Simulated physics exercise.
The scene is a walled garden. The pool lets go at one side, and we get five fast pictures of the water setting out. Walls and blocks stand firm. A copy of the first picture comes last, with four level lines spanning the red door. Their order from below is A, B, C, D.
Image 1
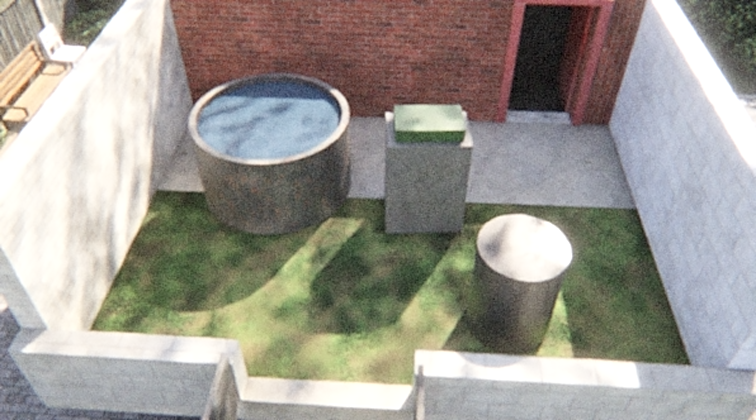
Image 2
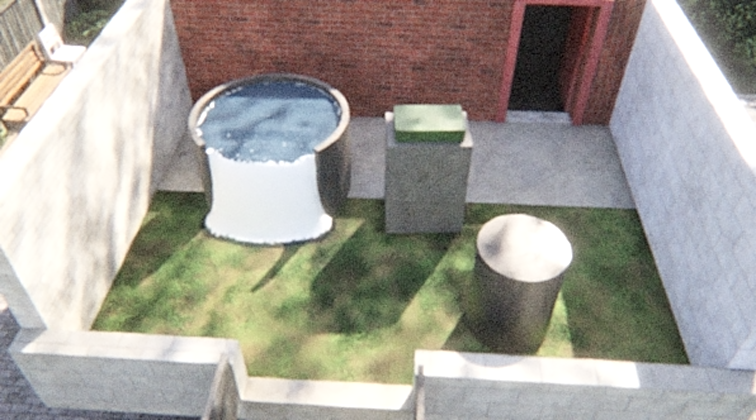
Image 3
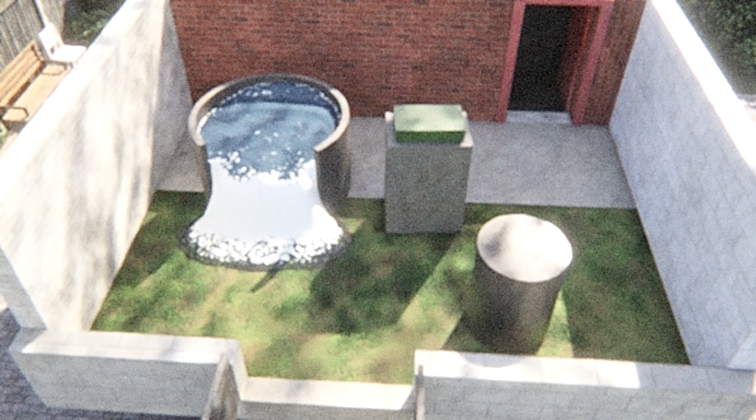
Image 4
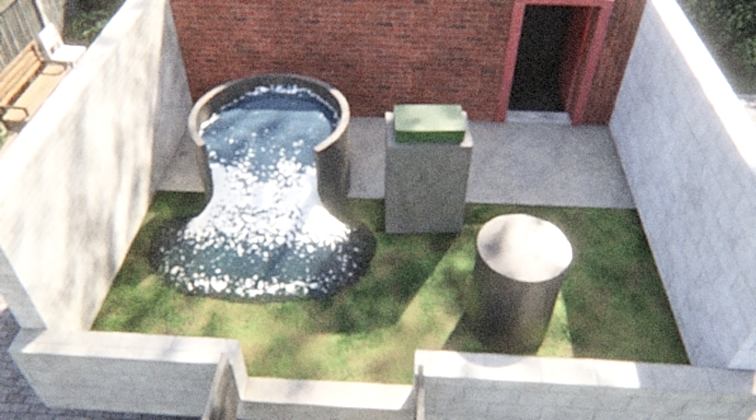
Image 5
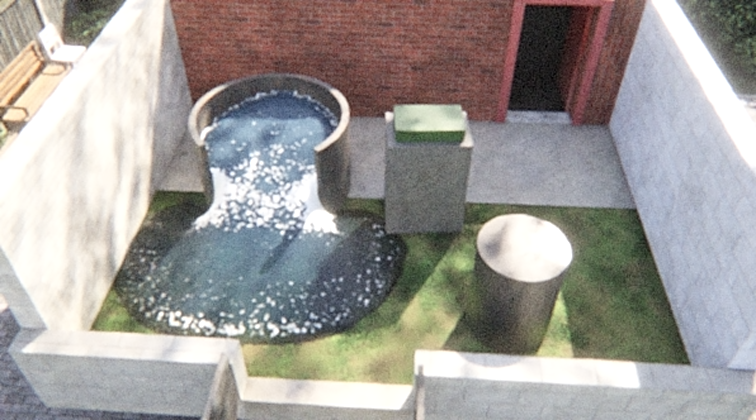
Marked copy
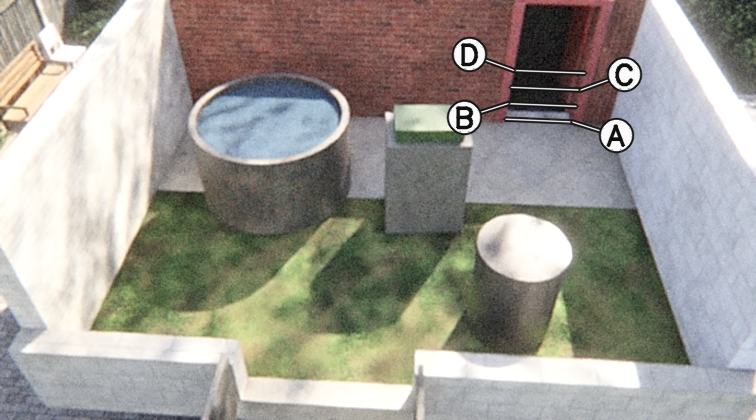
The clip opens on a walled garden with a round pool of still water at left, beside a grey block and a metal cylinder on grass. The pool's front side gives way and water pours out in a white sheet, then spreads across the lawn in a widening, foam-flecked dark puddle.
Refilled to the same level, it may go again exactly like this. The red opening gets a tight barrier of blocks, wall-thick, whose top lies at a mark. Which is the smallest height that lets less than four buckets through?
The answer is height A.
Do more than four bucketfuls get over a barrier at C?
No, not at all.
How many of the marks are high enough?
All four.
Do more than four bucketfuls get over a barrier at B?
No.
In white, A at (538, 120); B at (542, 104); C at (545, 88); D at (549, 71); from the bottom up A, B, C, D.
With A, a splash gets over, under a bucket.
With B, nothing gets over.
With C, nothing gets over.
With D, nothing gets over.
